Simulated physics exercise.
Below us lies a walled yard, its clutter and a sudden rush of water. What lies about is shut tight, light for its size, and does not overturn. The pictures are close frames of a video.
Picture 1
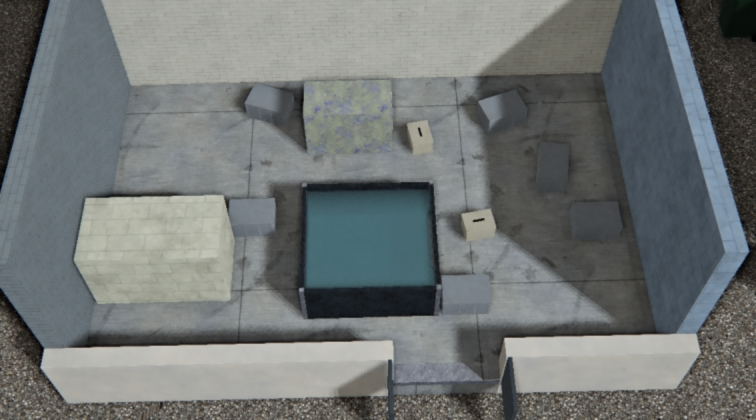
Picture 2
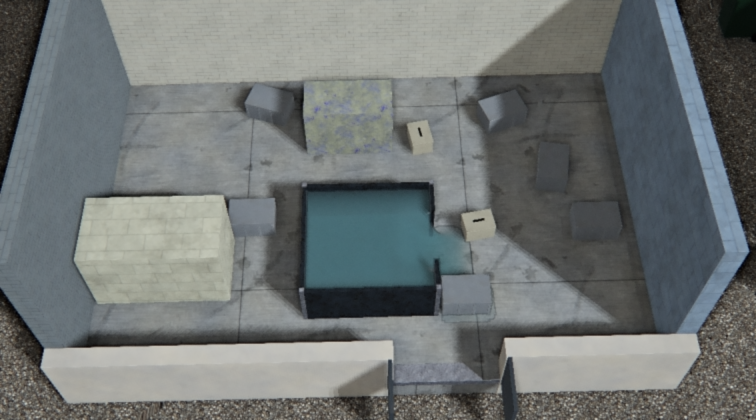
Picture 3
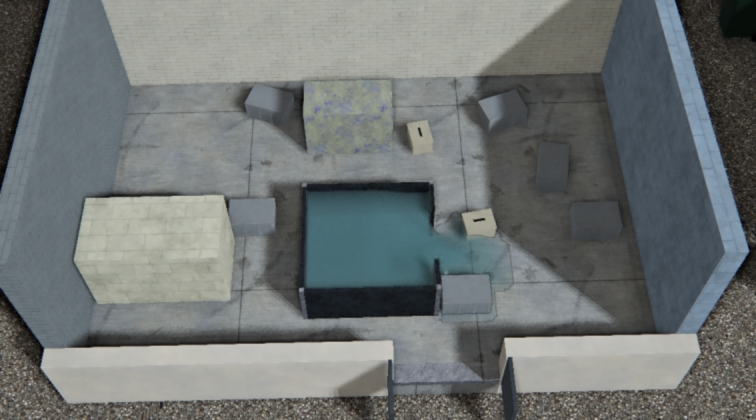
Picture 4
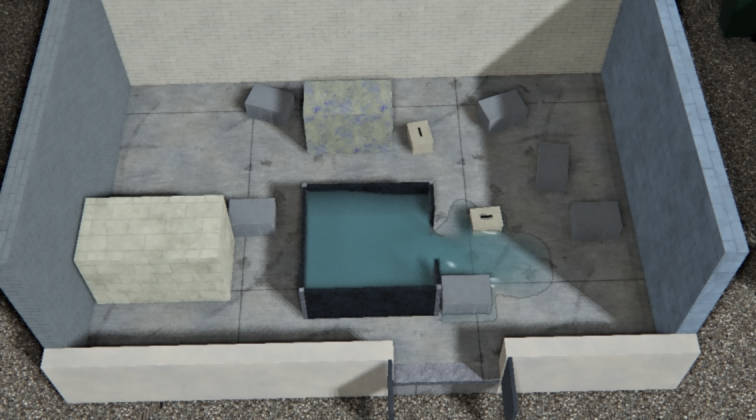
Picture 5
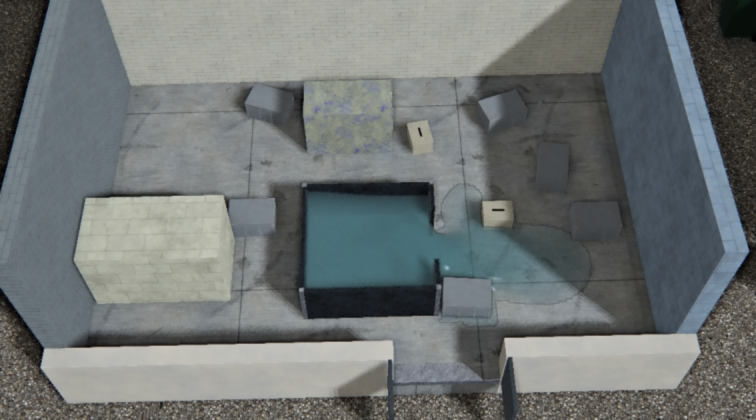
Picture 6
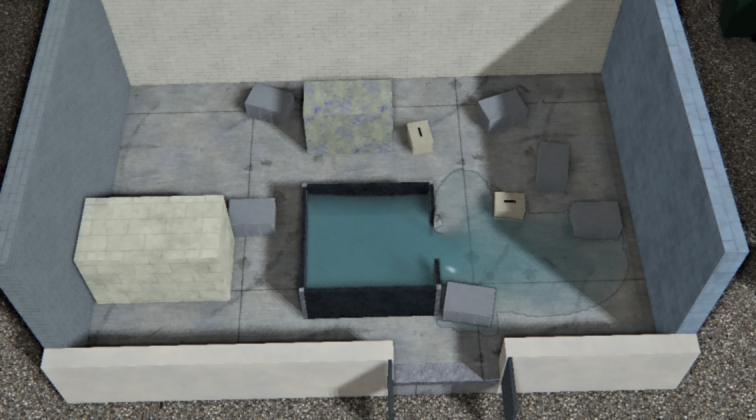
Teal water burst through a gap in the right side of a dark square tank and spread across the walled yard's floor, pushing a small cream box to the right while most other blocks stayed put.
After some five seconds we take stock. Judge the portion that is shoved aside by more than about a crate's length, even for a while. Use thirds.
It is between one and two thirds.
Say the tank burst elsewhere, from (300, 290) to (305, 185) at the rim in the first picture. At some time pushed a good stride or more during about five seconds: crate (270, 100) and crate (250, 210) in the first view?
As listed: No, yes.
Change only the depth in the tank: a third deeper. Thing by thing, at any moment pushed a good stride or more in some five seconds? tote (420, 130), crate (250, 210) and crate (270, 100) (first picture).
In turn: Less than that, never so far, never so far.
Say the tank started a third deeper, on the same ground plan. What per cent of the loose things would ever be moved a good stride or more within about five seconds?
Some 60 per cent.
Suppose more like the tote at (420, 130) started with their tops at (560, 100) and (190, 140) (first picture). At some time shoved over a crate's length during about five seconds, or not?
As listed: That far or more, short of that.
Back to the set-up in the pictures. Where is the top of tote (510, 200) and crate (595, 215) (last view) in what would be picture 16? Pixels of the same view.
Close to (526, 145) and (615, 195).
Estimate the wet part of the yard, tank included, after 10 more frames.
Near 35 in a hundred.
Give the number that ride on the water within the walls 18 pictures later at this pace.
It comes to 2.
A moment on, 1 of 8 are well off their spots; 0 afloat.
Next, 1 of 8 are well off their spots; 1 afloat.
Later, 2 of 8 are well off their spots; 2 afloat.
In the end, 3 of 8 are well off their spots, and 3 have been at some point; 3 afloat.
